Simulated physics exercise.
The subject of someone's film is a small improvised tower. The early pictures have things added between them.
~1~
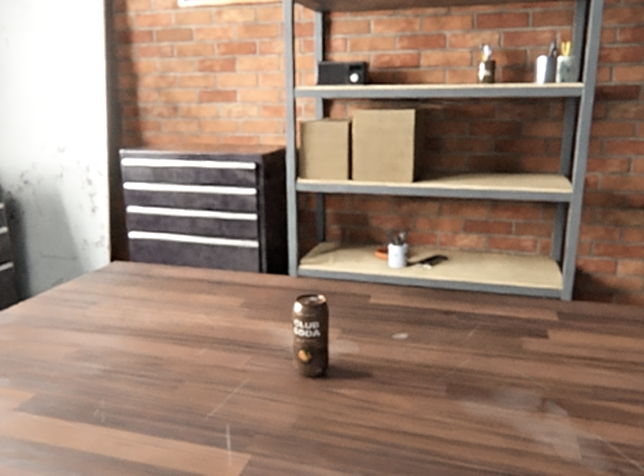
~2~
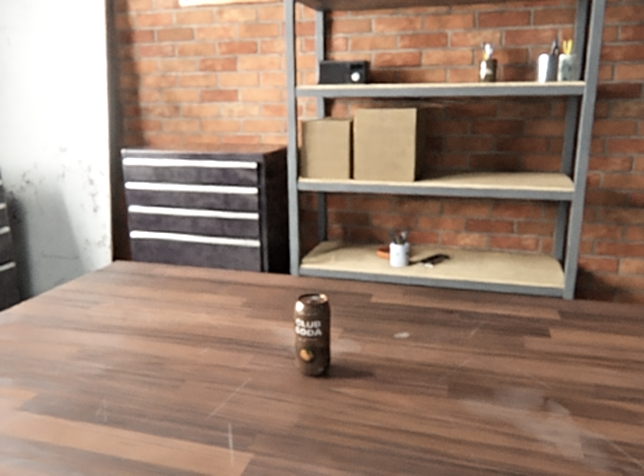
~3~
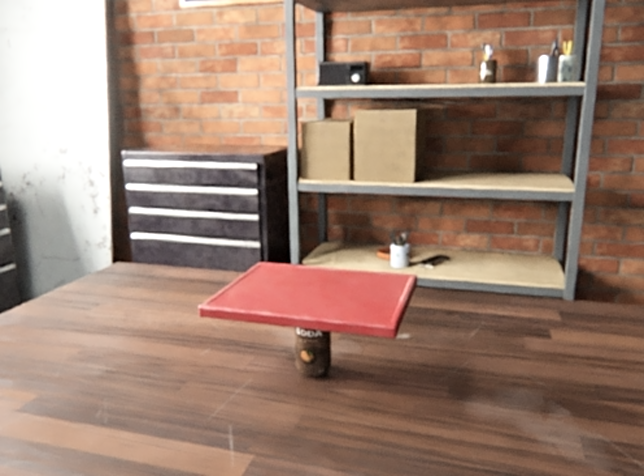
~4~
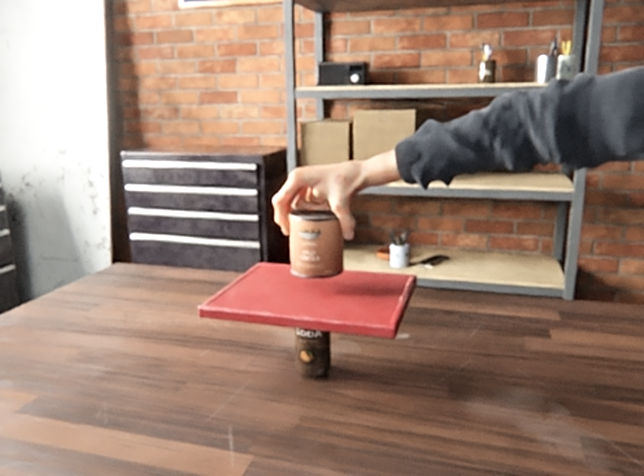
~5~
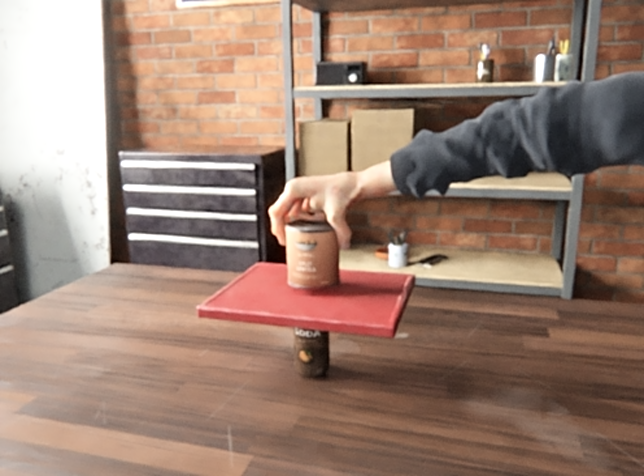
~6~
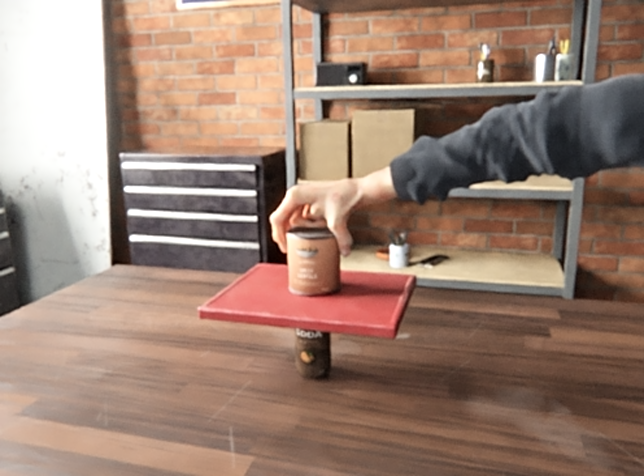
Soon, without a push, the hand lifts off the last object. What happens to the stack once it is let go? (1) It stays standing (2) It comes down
1.
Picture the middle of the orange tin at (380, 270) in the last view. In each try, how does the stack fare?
Outcome: Collapse.
Then, 0.20 s later than the last frame, all is still.
Then, 0.40 s later than the last frame, orange tin resting near (315, 260).
When it is over, all 3 as before. End places, in pixels of the last picture, orange tin near (315, 260). The stack stays up.
